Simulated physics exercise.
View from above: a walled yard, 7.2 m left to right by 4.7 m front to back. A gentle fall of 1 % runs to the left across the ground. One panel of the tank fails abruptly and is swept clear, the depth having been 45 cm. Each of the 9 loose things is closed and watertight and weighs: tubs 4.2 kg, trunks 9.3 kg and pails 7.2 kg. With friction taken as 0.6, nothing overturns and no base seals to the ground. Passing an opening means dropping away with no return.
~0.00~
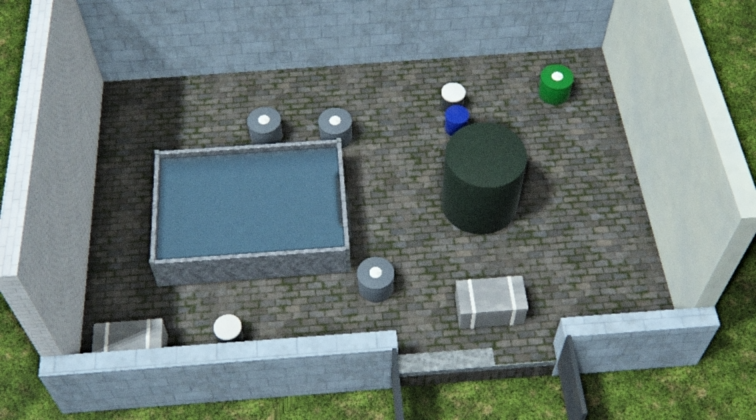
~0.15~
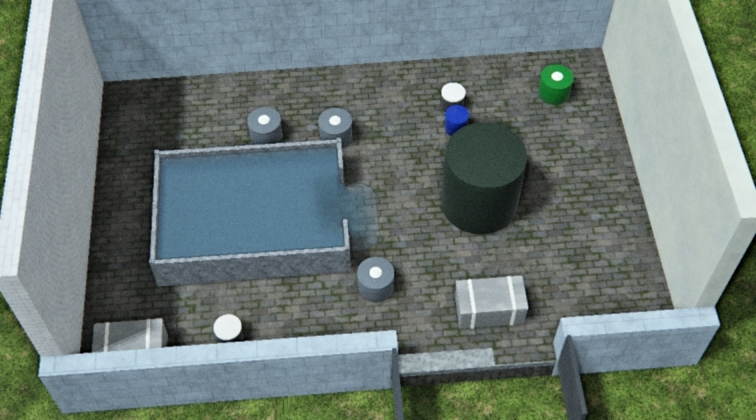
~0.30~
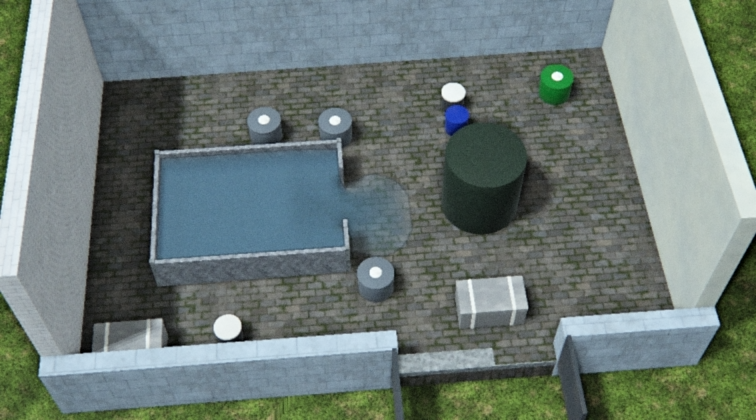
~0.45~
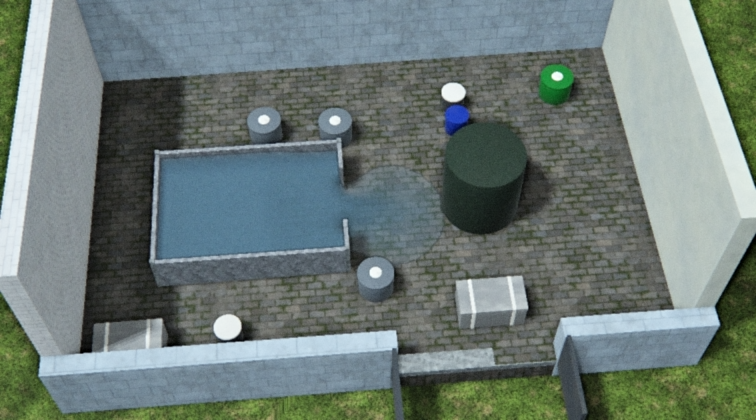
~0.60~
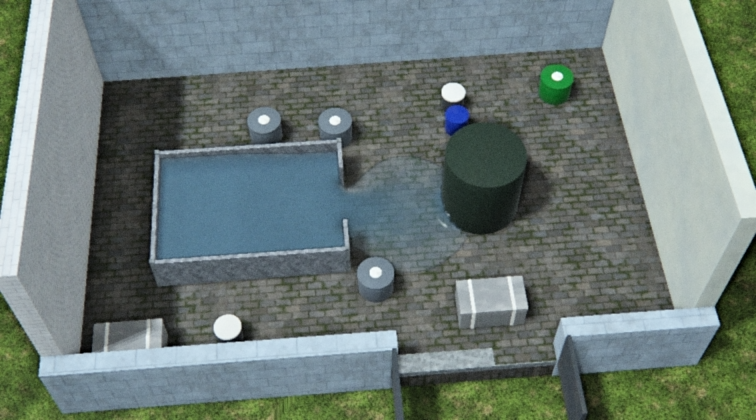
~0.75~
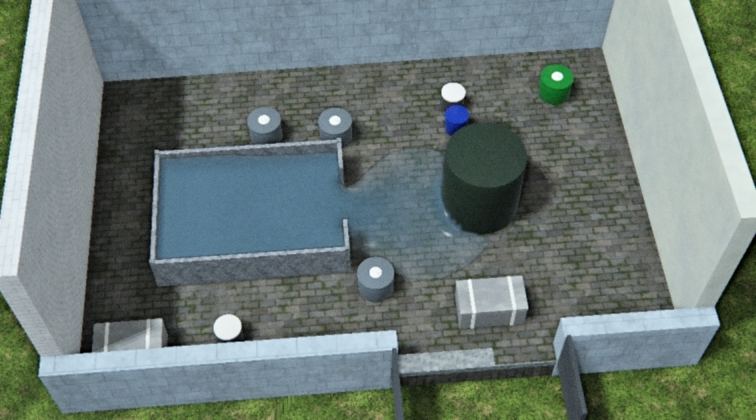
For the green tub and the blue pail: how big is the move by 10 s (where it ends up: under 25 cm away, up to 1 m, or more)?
My prediction: The green tub should get washed clear away; the blue pail should get washed clear away.
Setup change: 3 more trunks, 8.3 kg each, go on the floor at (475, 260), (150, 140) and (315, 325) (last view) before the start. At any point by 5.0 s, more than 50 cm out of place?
The first one ends up beyond that, the second inside that, the third inside that.
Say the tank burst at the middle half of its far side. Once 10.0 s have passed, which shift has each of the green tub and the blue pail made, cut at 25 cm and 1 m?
The green tub is swept away, the blue pail hardly moves.
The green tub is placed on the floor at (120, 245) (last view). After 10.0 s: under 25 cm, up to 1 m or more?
It holds its place.
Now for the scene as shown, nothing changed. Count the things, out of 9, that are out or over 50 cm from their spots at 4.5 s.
I make it 3 by then.
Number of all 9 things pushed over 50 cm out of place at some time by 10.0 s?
The number is 4.
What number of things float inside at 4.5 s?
Just then, the number is 1.
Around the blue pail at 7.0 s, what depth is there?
Near 7 cm deep.
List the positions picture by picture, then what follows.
In the first picture, the green tub at (557, 77) rests on the ground; the blue pail at (457, 114) rests on the ground; 3.8 m2 under water; 0 of 9 have shifted.
In the second picture, the green tub at (557, 77), on the bottom; the blue pail at (457, 114) rests on the ground; 4.1 m2 under water; 0 of 9 have shifted.
In the third picture, the green tub at (557, 77), on the bottom; the blue pail at (457, 114) rests on the ground; water covers 4.7 m2; 0 of 9 have shifted.
In the fourth picture, the green tub at (557, 77), on the bottom; the blue pail at (457, 114) rests on the ground; 5.3 m2 under water; 0 of 9 have shifted.
In the fifth picture, the green tub at (557, 77) rests on the ground; the blue pail at (457, 114), on the bottom; 5.7 m2 under water; 0 of 9 have shifted.
In the sixth picture, the green tub at (557, 77) rests on the ground; the blue pail at (457, 114) rests on the ground; water covers 6.2 m2; 0 of 9 have shifted.
After 2.0 s the green tub is near (557, 77), 0.0 m from its start, aground; the blue pail is near (481, 93), 0.5 m from its start, aground; 0 of 9 are out; 0 afloat.
After 4.5 s the green tub is near (589, 65), 0.5 m from its start, afloat; the blue pail is near (543, 61), 1.6 m from its start, aground; 1 of 9 are out; 1 afloat.
After 7.0 s the green tub is near (565, 148), 1.3 m from its start, afloat; the blue pail is near (548, 62), 1.6 m from its start, aground; 1 of 9 are out; 1 afloat.
After 10.0 s the green tub is near (524, 157), 1.5 m from its start, afloat; the blue pail is near (548, 62), 1.6 m from its start, aground; 1 of 9 are out; 1 afloat.
